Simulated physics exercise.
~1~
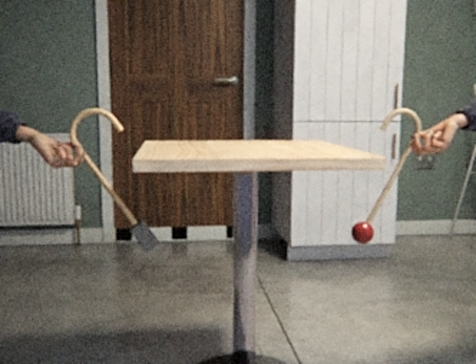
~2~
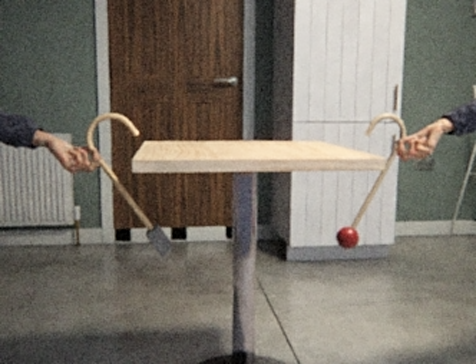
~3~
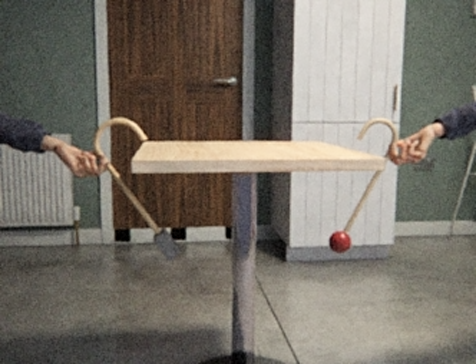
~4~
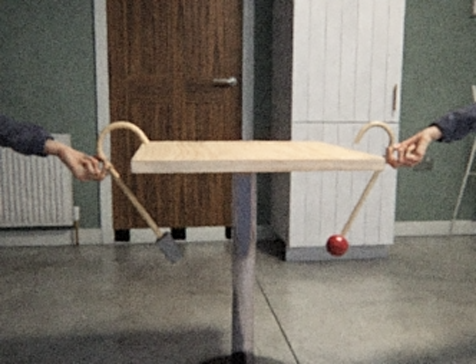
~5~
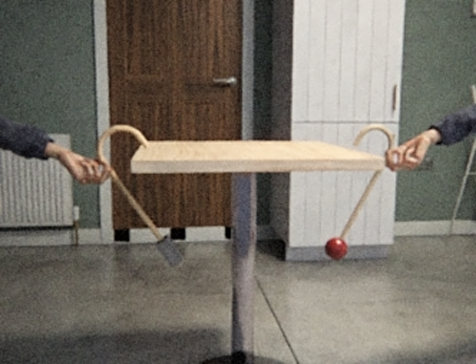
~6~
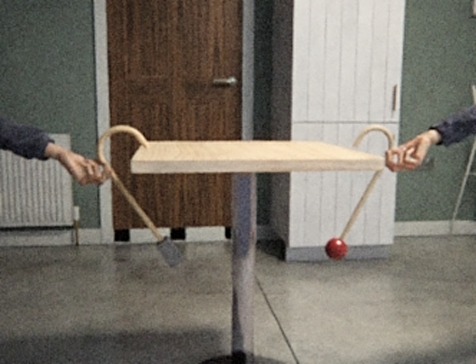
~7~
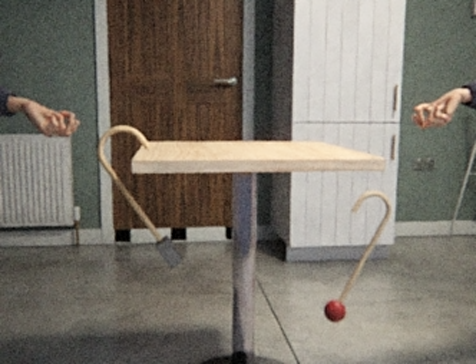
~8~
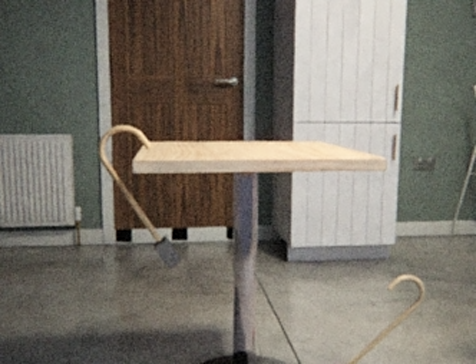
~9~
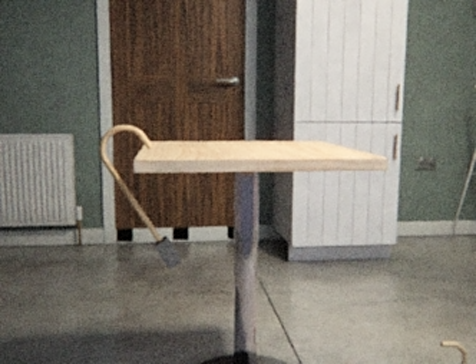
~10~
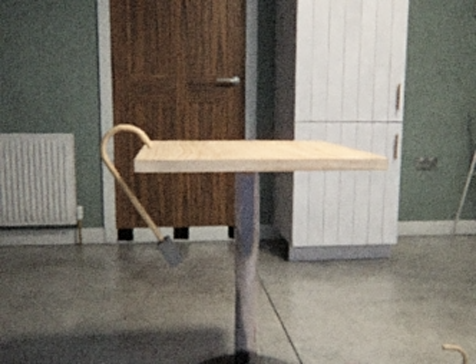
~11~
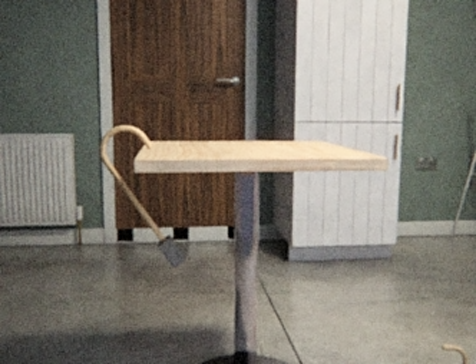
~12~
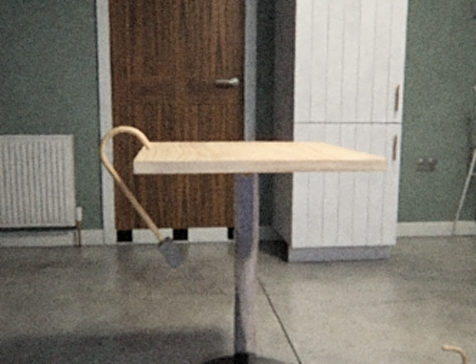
In the video, two hands hook a cane-like grey brush and a similar red-ended ladle over the left and right edges of a table, then let go. The brush stays hanging on the left, while the ladle drops to the floor and comes to rest at the lower right.
